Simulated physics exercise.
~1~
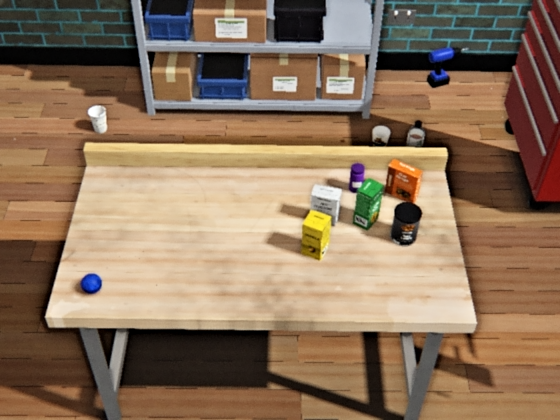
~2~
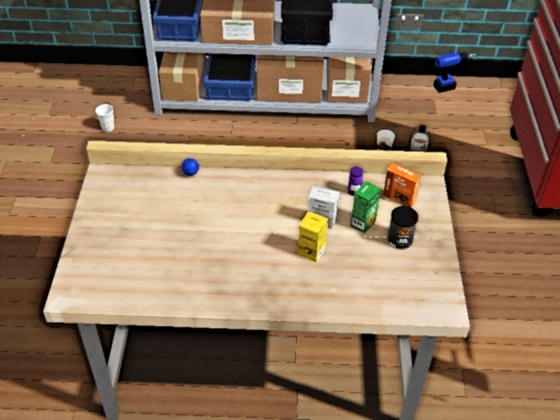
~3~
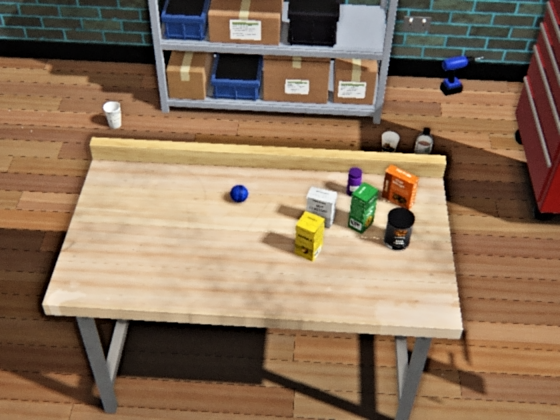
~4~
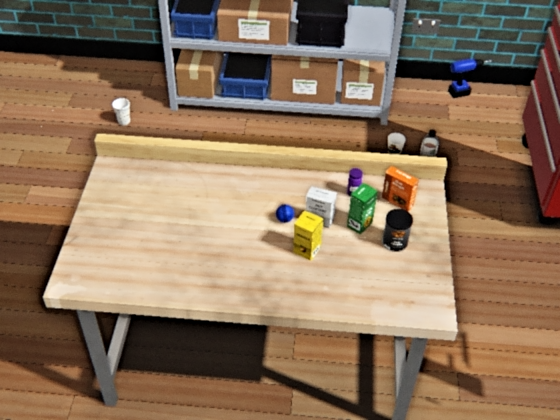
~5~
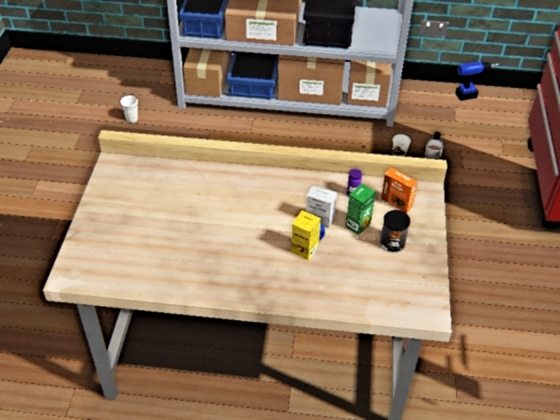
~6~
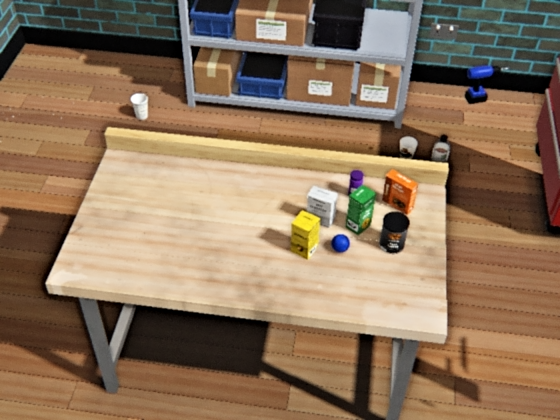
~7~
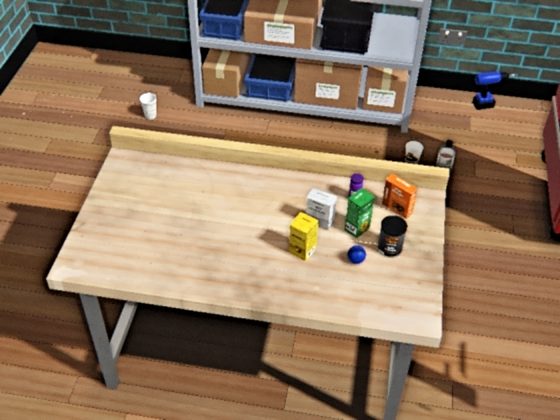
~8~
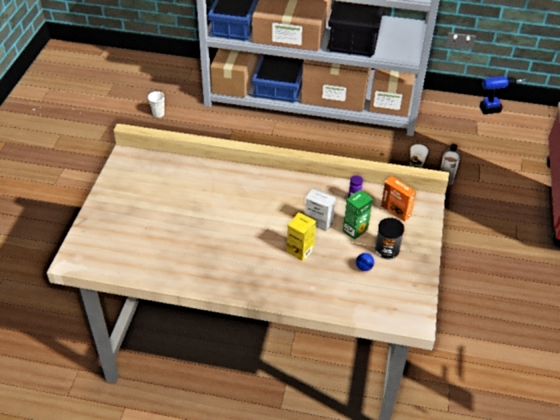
On a workshop table, a blue ball rebounds off the far rail, rolls right among standing packets and slows near the black tin.
